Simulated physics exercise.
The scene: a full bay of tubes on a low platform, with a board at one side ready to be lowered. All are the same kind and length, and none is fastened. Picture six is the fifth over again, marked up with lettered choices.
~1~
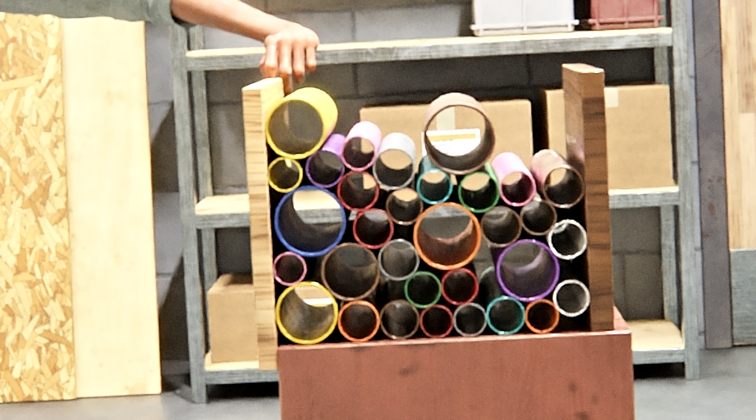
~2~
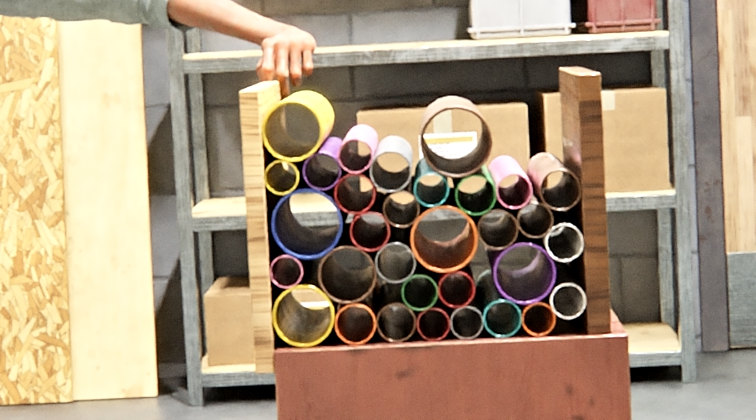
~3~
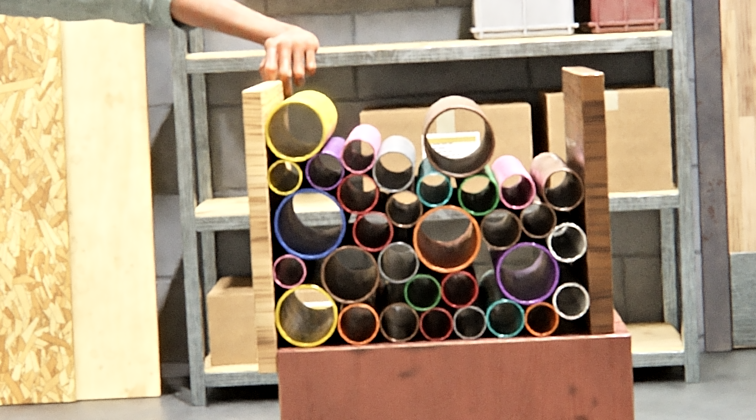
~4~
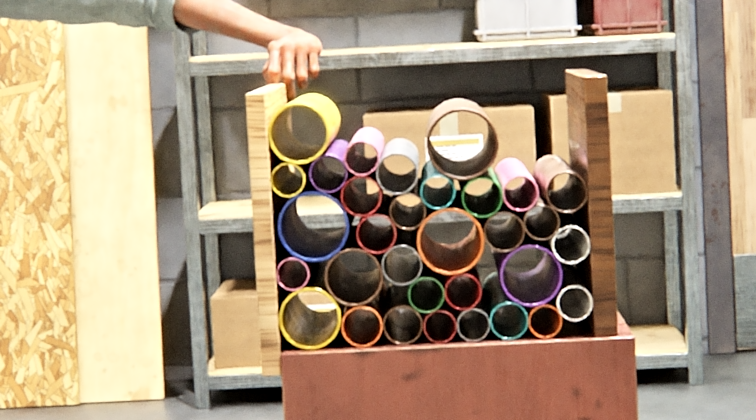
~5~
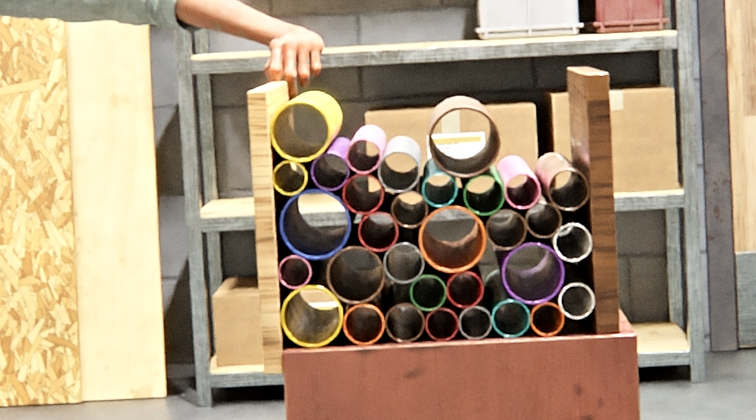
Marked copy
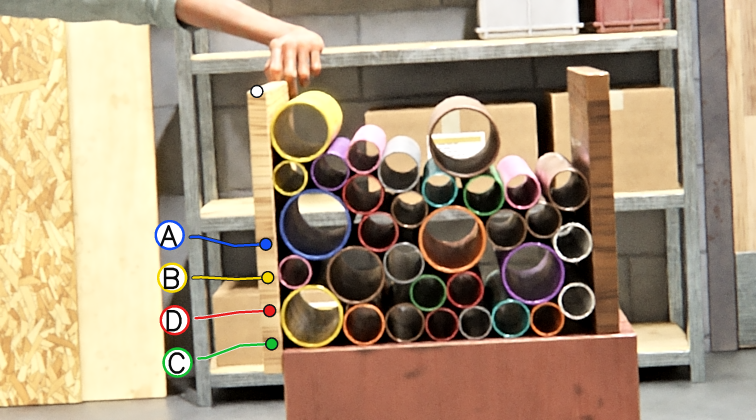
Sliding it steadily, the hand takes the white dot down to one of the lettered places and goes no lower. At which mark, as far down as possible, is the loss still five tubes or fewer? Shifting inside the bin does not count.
Stop at B.
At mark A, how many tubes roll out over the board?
It comes to two.
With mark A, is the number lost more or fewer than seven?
At A, fewer than seven.
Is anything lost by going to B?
At B: Yes.
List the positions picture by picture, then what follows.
Side board (273, 213); a yellow tube (306, 313); a turquoise tube (505, 315), in the first frame.
A turquoise tube (502, 318); a red tube (456, 289), in the second frame.
A blue tube (310, 224); a brown tube (404, 209), in the third frame.
A green tube (482, 197); a brown tube (462, 144), in the fourth frame.
Side board (278, 217); a yellow tube (312, 316); a turquoise tube (511, 318), in the fifth frame.
On the marked copy, A at (266, 244); B at (268, 278); C at (272, 344); D at (270, 311); the white dot at (257, 91).
Following B. Soon after the start, top of the board (272, 171).
Later, top of the board (278, 261).
In the end, top of the board (279, 276), two out over the board.
As for the rest, A two out over the board; C more than five out over the board; D more than five out over the board.
